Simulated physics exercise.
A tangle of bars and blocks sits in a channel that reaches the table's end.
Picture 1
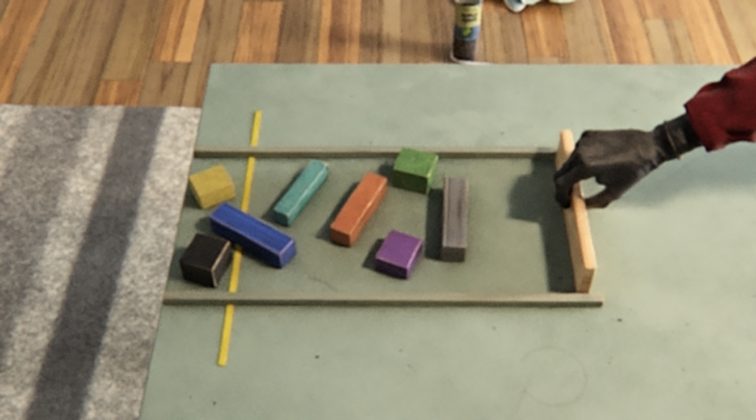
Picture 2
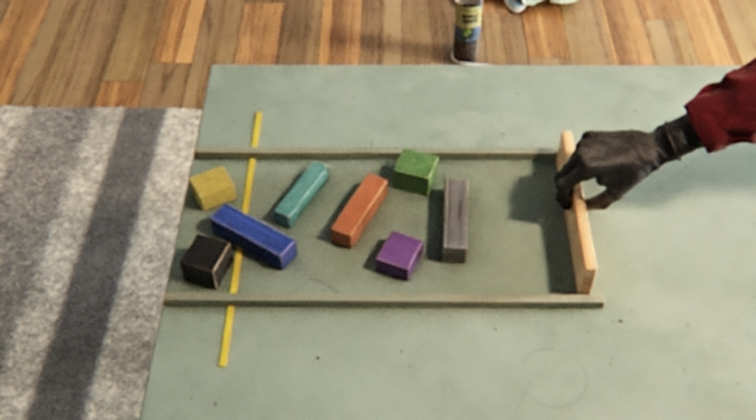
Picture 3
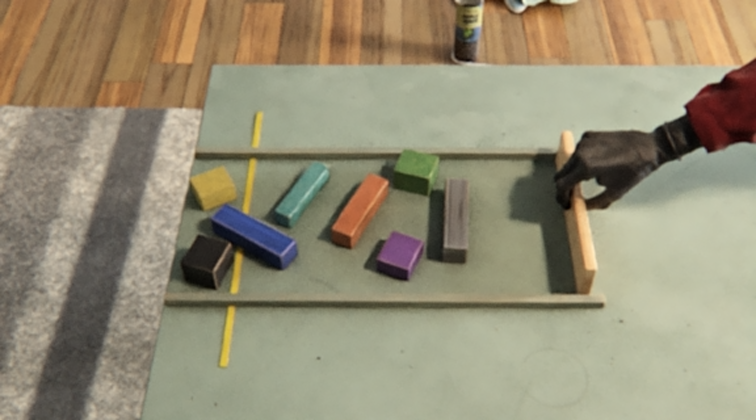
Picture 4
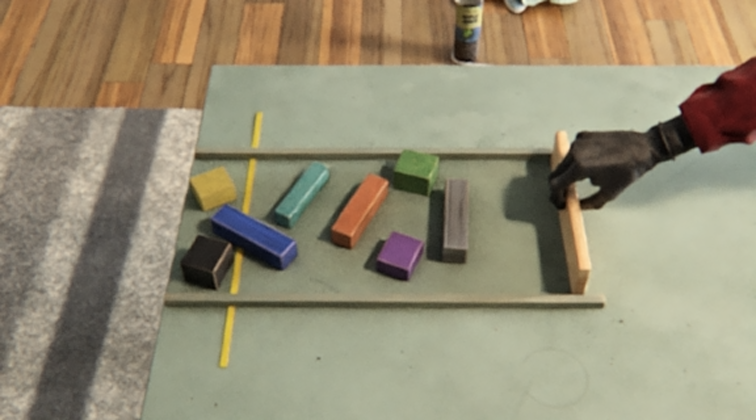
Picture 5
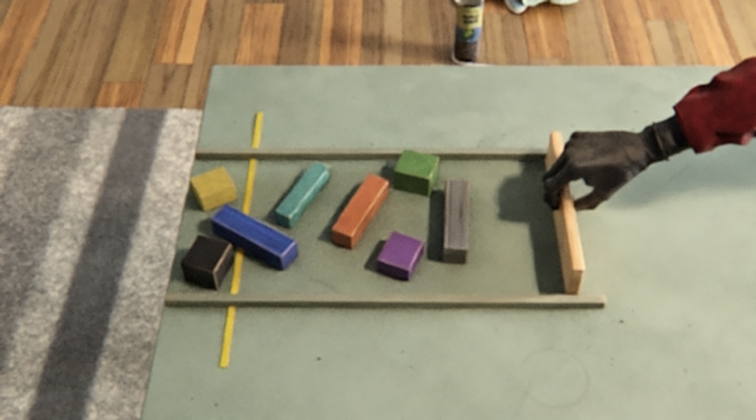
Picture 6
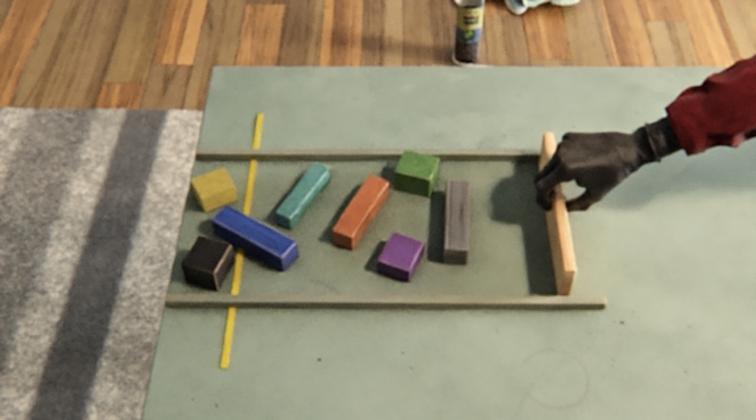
A gloved hand slides a wooden board slightly left toward colored blocks that stay still.
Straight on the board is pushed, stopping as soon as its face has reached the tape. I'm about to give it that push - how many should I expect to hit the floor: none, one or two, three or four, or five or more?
Expect three or four.
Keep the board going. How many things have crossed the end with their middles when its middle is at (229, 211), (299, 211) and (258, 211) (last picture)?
By position: 4 / 0 / 3.
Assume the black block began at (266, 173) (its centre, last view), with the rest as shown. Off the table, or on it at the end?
From that start it falls away.
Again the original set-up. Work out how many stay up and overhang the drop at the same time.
Count: 2.
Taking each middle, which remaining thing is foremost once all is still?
The turquoise bar finishes closest.
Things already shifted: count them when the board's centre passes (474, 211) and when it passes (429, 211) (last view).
Moved so far: 0, later 3.
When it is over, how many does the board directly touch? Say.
I count 2 of them.
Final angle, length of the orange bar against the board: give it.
About 25 degrees.
Soon after, none off yet; yellow block at rest near (214, 190); black block at rest near (208, 263); blue stick at rest near (255, 238).
Then, none off yet; yellow block moved a little near (203, 188); black block moved about its own width near (171, 275); blue stick moved about its own width near (193, 241).
At rest, the number that fall off is three or four; fallen, blue stick, black block and yellow block.
